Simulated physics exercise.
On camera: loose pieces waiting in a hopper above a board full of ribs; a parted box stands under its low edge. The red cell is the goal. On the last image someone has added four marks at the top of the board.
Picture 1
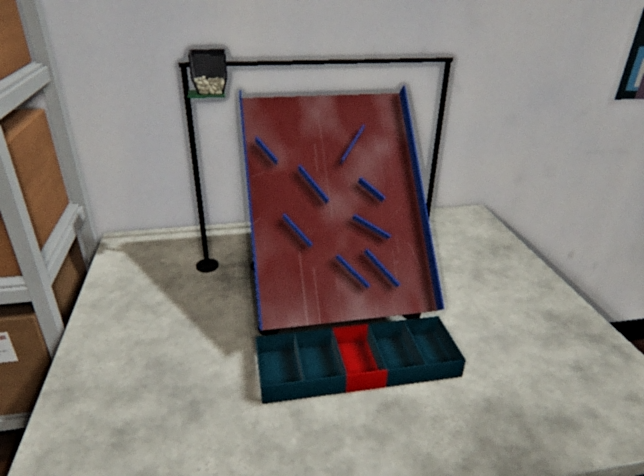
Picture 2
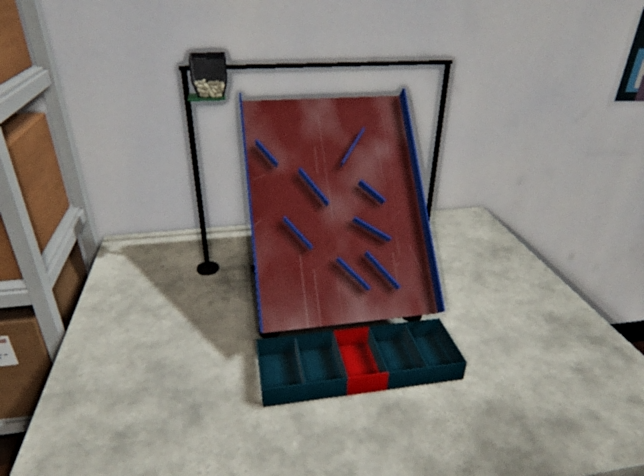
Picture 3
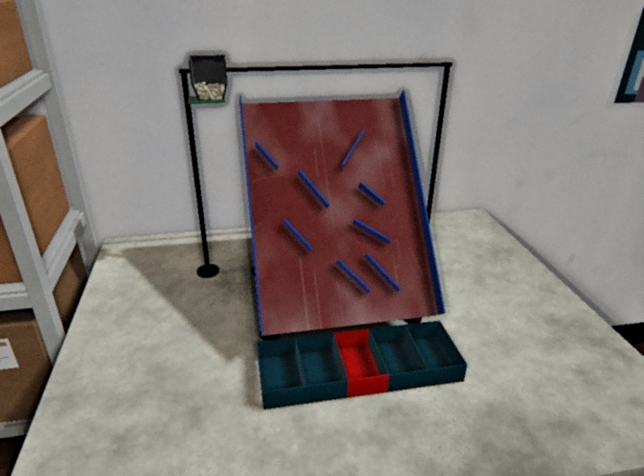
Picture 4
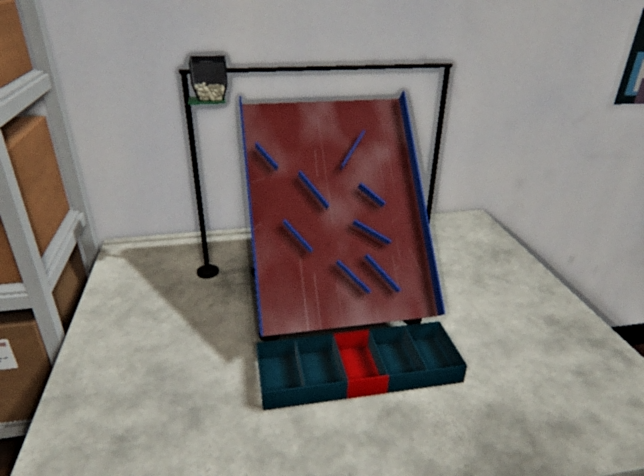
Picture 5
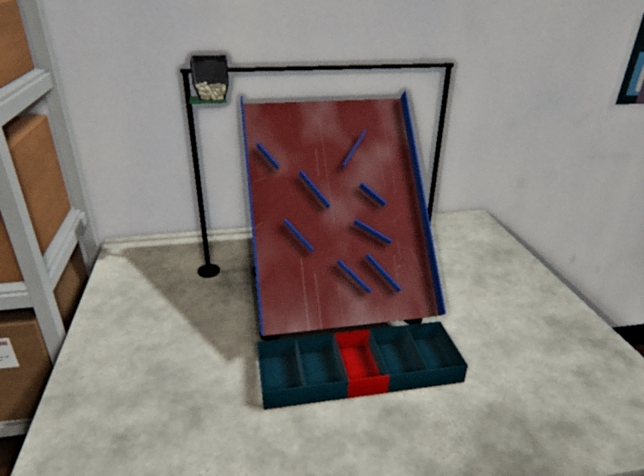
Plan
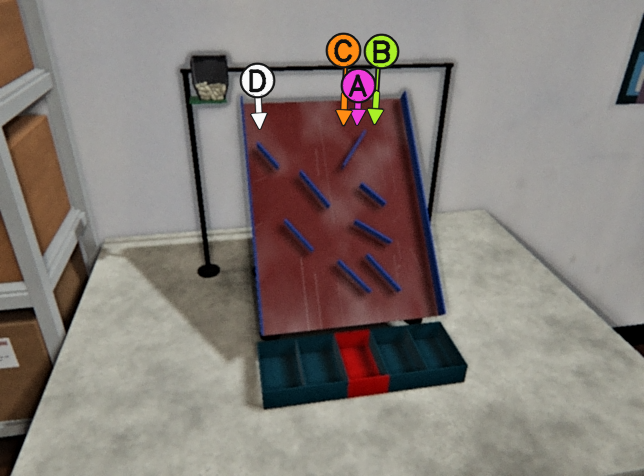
On a pale tabletop against a plain wall, a small hopper of white beans hung above a sloping red board with blue ribs, over a divided box with one red cell; nothing noticeably moved.
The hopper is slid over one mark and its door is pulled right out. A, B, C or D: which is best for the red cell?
D works best here.
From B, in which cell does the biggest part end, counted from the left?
The fifth from the left.
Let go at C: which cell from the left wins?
The fourth from the left.
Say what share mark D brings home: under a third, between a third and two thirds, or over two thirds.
It is between a third and two thirds.
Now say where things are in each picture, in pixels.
Hopper at (210, 86), white beans, door shut, in the first picture.
Ribs (256, 139) to (277, 163), (343, 162) to (364, 127), (300, 168) to (329, 203), in the second picture.
Ribs (361, 182) to (386, 203), (284, 219) to (313, 249), (355, 219) to (392, 241), in the third picture.
Ribs (338, 260) to (371, 292), (367, 254) to (401, 290), in the fourth picture.
Red cell at (368, 386), number 3 of 5 from the left, in the fifth picture.
On the marked copy, mark A meets the board at (357, 119); mark B meets the board at (374, 118); mark C meets the board at (343, 119); mark D meets the board at (259, 123).
For mark A, none in the red cell, nearly all in other cells, a stray few held on the board, a stray few outside the box.
For mark B, none in the red cell, nearly all in other cells, a small part outside the box.
For mark C, none in the red cell, nearly all in other cells, a stray few held on the board.
For mark D, about a third in the red cell, about half in other cells, a small part outside the box.
